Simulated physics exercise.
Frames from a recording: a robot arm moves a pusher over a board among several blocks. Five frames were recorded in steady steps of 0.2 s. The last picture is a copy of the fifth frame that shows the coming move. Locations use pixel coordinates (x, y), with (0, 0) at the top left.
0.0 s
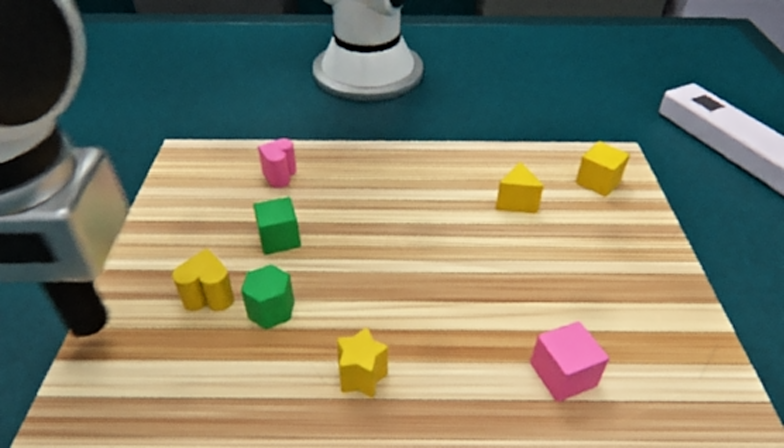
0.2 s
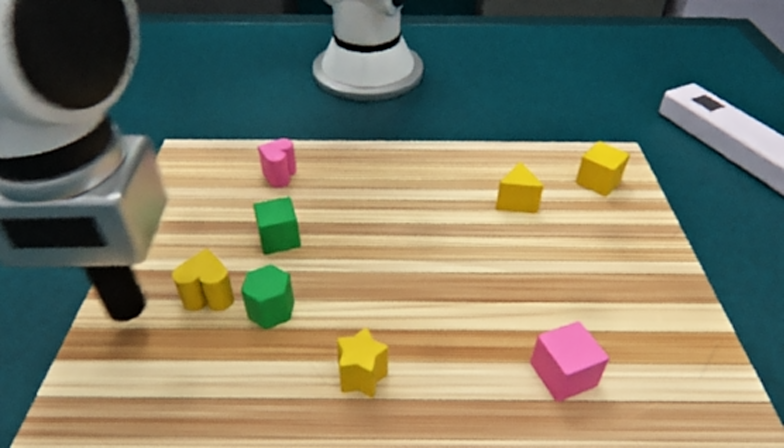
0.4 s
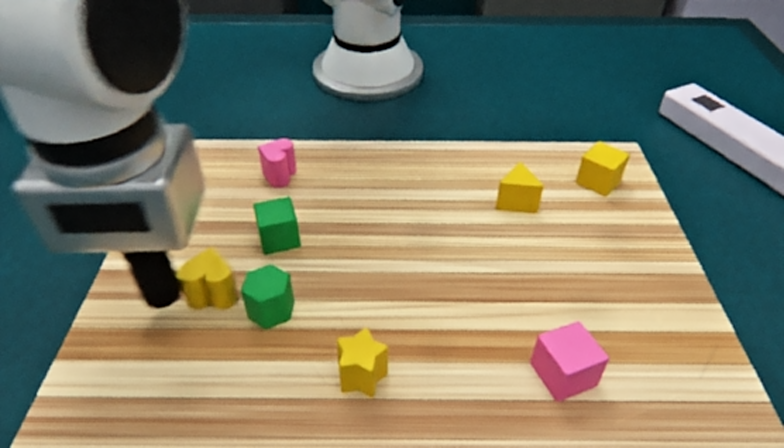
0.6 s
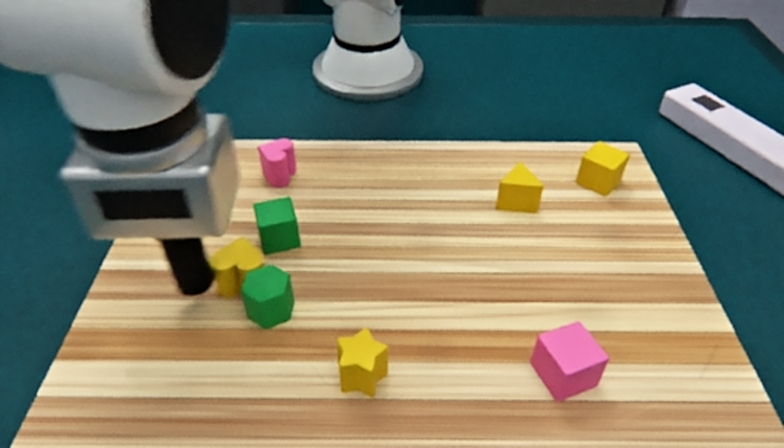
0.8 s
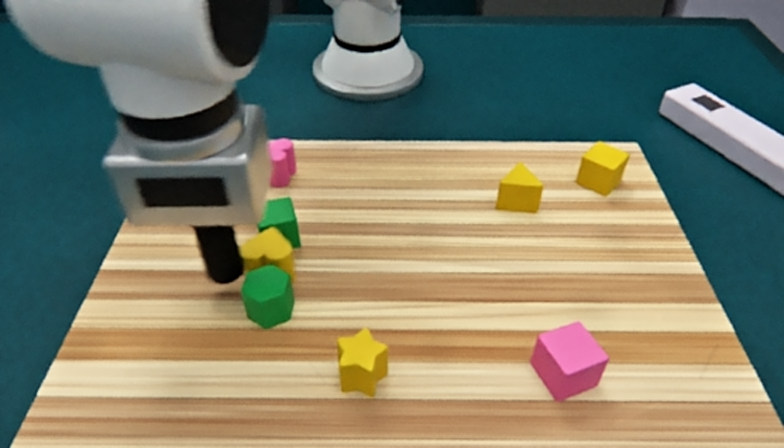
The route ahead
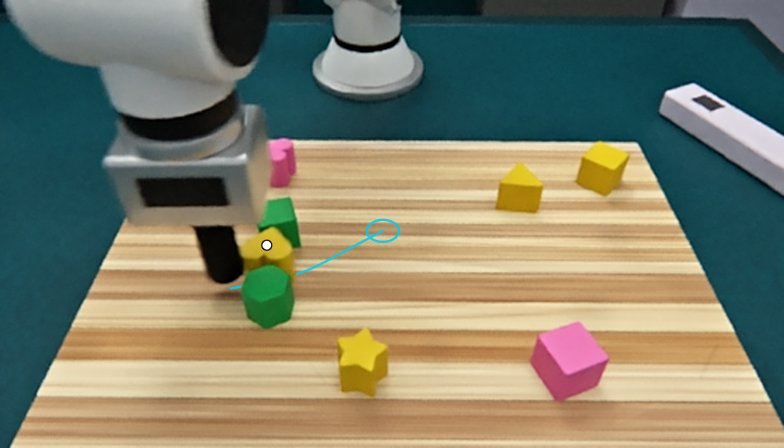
A light striped wooden board on a dark green table is seen from above at an angle, the camera still. Green, yellow and pink blocks dot it, with a yellow heart and two green blocks at left, a yellow star near the front and a pink cube at right. A white robot arm moves its black pusher rightward, sliding the heart between the green blocks.
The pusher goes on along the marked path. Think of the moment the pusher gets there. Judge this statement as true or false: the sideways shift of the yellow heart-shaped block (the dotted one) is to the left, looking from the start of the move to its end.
The statement is true.
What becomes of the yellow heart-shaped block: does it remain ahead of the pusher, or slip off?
That block remains ahead.
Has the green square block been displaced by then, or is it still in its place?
It will be resting on its spot.
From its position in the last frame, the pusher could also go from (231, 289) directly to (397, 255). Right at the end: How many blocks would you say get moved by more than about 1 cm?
It shifts a single block.
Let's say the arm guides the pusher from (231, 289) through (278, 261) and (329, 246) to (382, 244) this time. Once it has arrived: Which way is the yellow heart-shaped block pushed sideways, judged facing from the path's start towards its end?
Right-hand side.
The drawn path runs from (231, 289) through (316, 267) to (383, 231); the dot is on the yellow heart-shaped block.
On the path given first. One third of the way, pusher (287, 261); yellow heart-shaped block (321, 228), turned 20° anticlockwise.
Two thirds of the way, pusher (339, 238); yellow heart-shaped block (364, 203), turned 45° anticlockwise.
At the end, pusher (383, 215); green six-sided block not moved; yellow heart-shaped block (390, 179), turned 85° anticlockwise; green square block not moved.
